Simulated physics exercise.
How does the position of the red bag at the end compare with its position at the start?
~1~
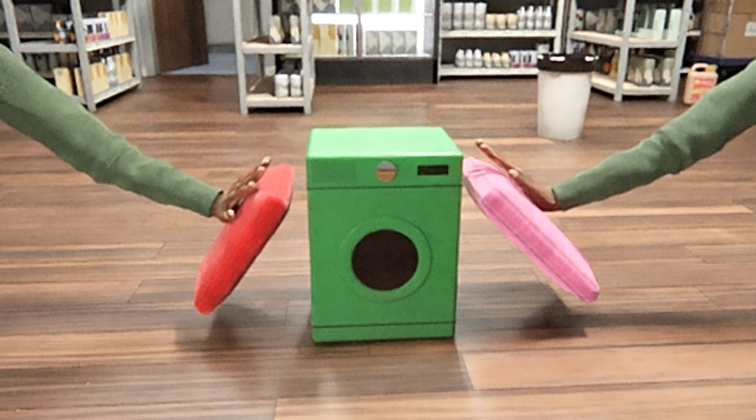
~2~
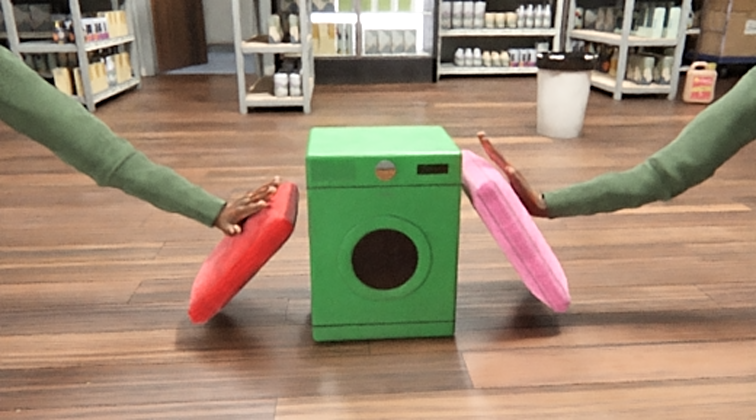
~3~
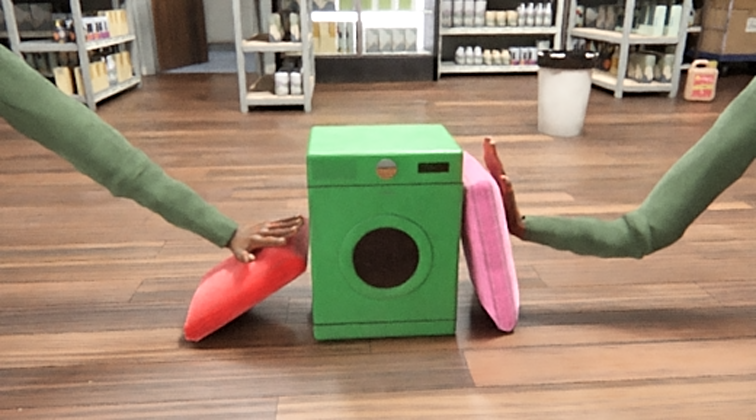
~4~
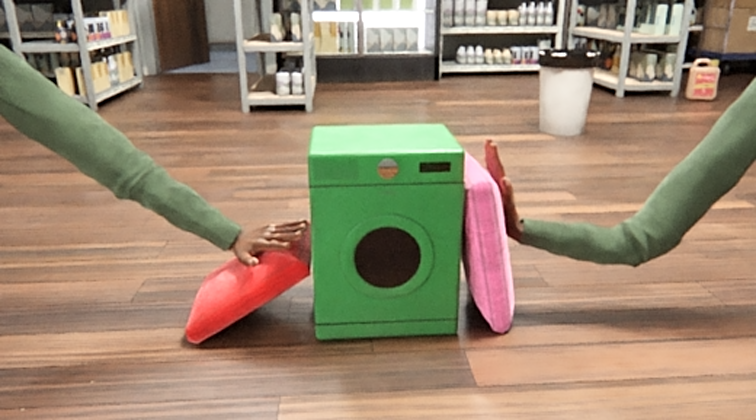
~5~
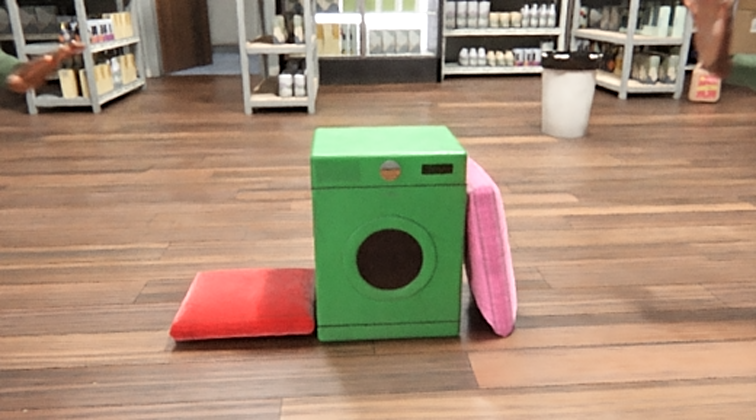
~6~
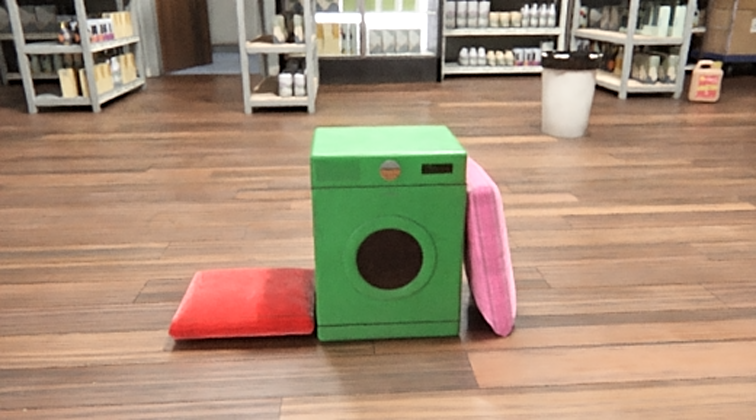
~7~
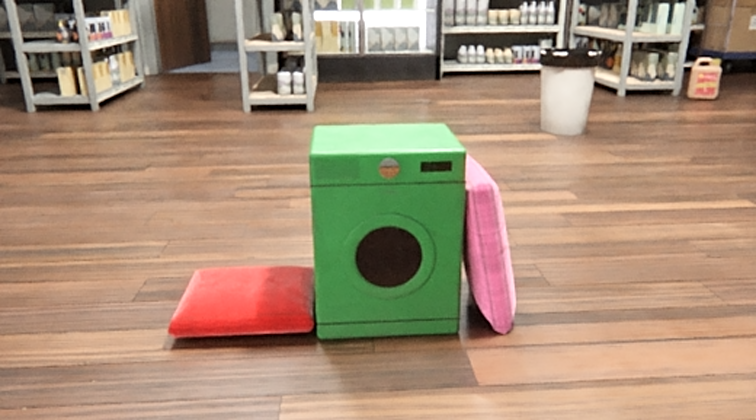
At the start the red bag is held up at a steep slant by a hand on the left of the green machine. By the end it lies flat on the floor on that same side.
